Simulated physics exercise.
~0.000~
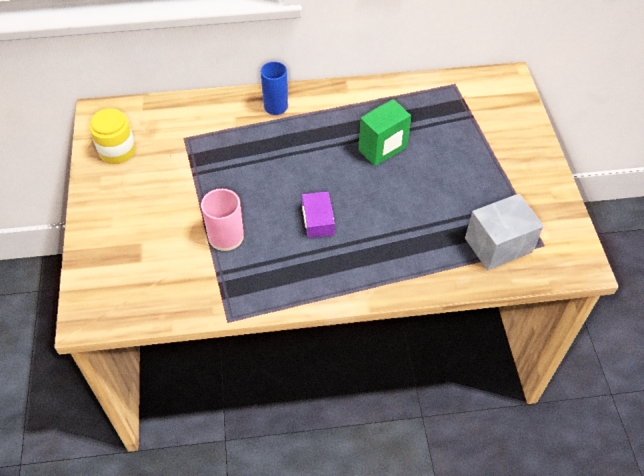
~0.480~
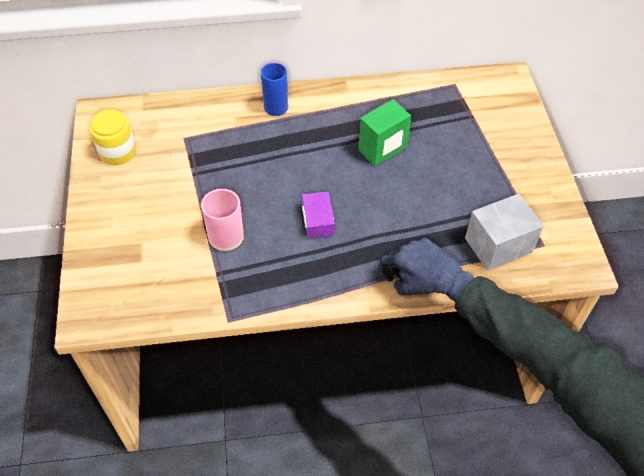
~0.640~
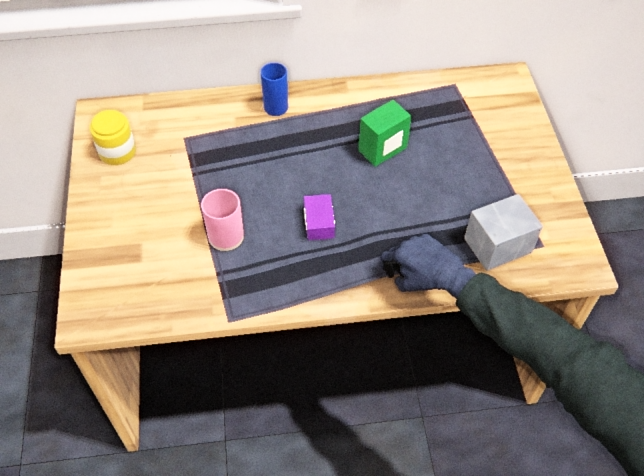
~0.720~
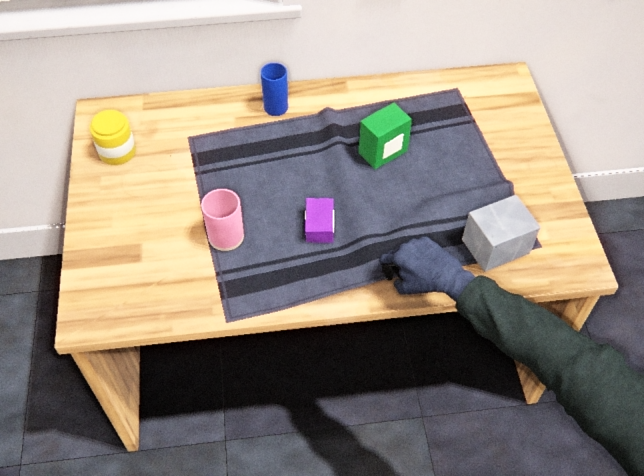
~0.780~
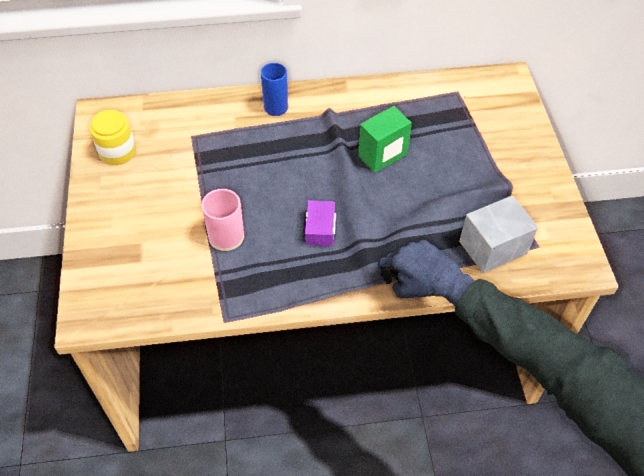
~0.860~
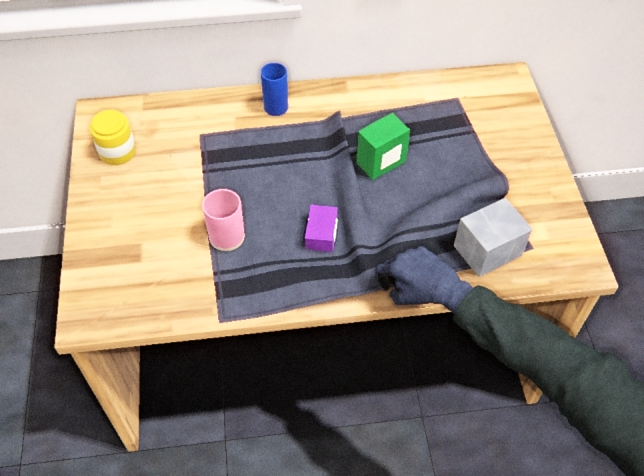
On a wooden table, a gloved hand gripped the front edge of a dark cloth and pulled it slightly, wrinkling it, while the purple, green and grey boxes on it shifted a little.
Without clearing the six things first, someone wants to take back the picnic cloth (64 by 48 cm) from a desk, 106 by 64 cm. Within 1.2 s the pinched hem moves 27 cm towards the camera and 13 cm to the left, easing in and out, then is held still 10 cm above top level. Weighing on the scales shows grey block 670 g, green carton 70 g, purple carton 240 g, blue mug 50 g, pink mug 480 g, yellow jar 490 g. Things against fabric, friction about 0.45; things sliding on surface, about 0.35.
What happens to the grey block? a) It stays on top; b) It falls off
Option b: It falls off.
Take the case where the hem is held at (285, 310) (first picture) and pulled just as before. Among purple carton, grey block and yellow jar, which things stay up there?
Outcome: Purple carton leaves the top; grey block leaves the top; yellow jar keeps its place.
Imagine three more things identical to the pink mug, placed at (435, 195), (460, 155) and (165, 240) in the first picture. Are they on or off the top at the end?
Taking them one by one: Is lost, then is lost, then is left on top.
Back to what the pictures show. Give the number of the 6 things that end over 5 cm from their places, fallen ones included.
Tally: 4.
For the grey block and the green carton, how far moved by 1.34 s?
Approx. shift - grey block: 20 cm; green carton: 25 cm.
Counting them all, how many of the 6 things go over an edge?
In total, 2 of the things.
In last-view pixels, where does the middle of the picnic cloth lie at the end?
About (366, 360).
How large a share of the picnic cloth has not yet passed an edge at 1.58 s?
Roughly 65% of it.
At 1.1 s, 95 % of the picnic cloth is still over the top; grey block 9 cm off its start, green carton 12 cm off its start, purple carton 10 cm off its start.
At 1.3 s, 85 % of the picnic cloth is still over the top; grey block 18 cm off its start, green carton 24 cm off its start, purple carton 19 cm off its start.
At 1.6 s, 65 % of the picnic cloth is still over the top; grey block over the edge, green carton 34 cm off its start at (419, 247), purple carton 26 cm off its start at (326, 324).
At 1.8 s, 50 % of the picnic cloth is still over the top; grey block over the edge, green carton 37 cm off its start, purple carton 29 cm off its start.
At 3.4 s, 25 % of the picnic cloth is still over the top; grey block over the edge, green carton over the edge, purple carton 32 cm off its start at (324, 359), pink mug 19 cm off its start at (261, 281).
